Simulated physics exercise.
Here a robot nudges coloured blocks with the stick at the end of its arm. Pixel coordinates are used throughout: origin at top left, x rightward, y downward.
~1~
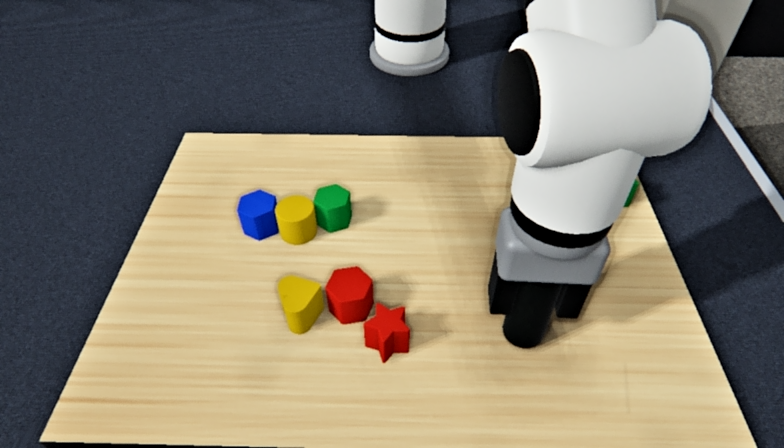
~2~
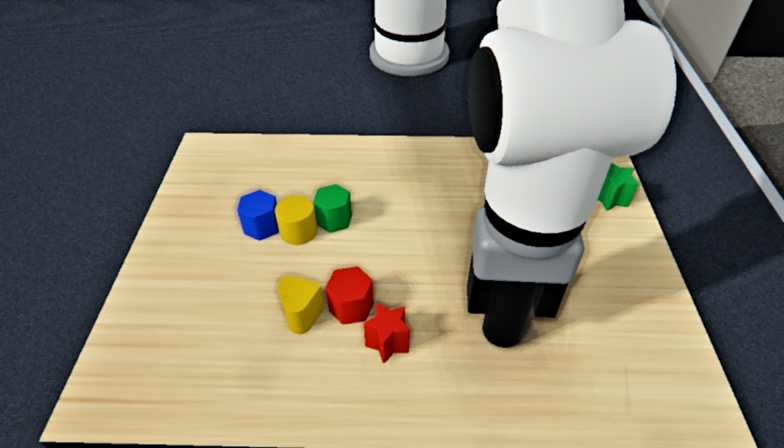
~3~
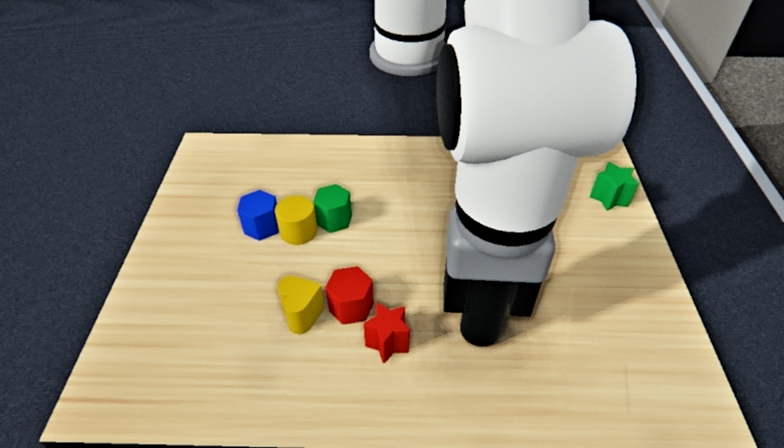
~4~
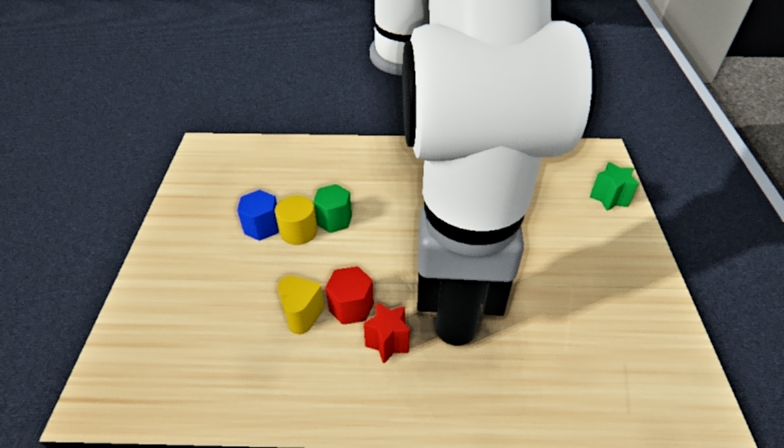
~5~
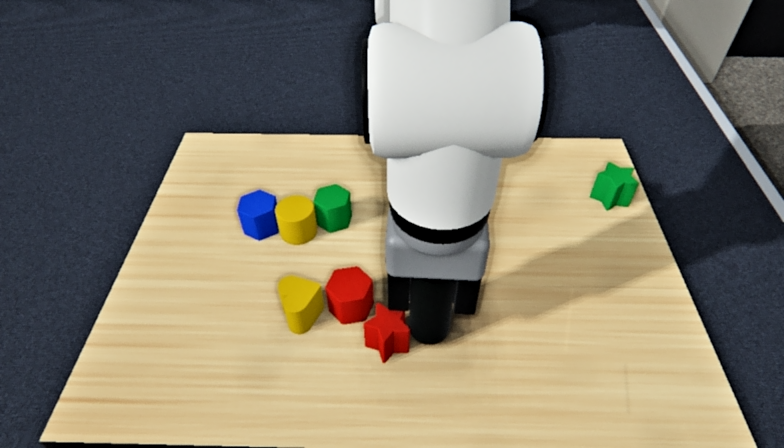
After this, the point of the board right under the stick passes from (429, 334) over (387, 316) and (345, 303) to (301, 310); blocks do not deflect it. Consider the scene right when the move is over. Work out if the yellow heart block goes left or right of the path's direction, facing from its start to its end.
Gets pushed left.
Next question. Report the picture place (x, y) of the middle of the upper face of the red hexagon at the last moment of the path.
My best guess is (277, 260).
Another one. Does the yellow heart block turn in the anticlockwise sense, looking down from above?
Yes, it checks out.
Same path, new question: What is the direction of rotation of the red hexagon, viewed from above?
Answer: Clockwise.
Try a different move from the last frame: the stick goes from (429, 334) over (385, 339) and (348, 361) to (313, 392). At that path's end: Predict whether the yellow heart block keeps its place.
It ends up on the same spot.
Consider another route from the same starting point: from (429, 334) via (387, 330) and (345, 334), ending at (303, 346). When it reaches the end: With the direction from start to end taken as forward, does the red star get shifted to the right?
That would be a no.
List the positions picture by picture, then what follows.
In the first frame, tip of the stick at (523, 331), middles of tops, yellow heart block at (297, 292), red hexagon at (349, 283), red star at (388, 320).
In the second frame, stick at (502, 331), nothing pushed.
In the third frame, stick at (480, 330), nothing pushed.
In the fourth frame, stick at (456, 329), nothing pushed.
In the fifth frame, stick at (429, 328), yellow heart block at (297, 292), red hexagon at (349, 283), red star at (388, 320).
The first path, step by step. One third of the way, stick at (385, 309); red hexagon at (346, 282); red star at (369, 320), turned 55° anticlockwise.
Two thirds of the way, stick at (344, 297); yellow heart block at (276, 291), turned 65° anticlockwise; red hexagon at (305, 268); red star at (368, 320), turned 65° anticlockwise.
At the end, stick at (300, 304); yellow heart block at (252, 295), turned 80° anticlockwise; red hexagon at (277, 260), turned 35° clockwise; red star at (368, 320), turned 65° anticlockwise.
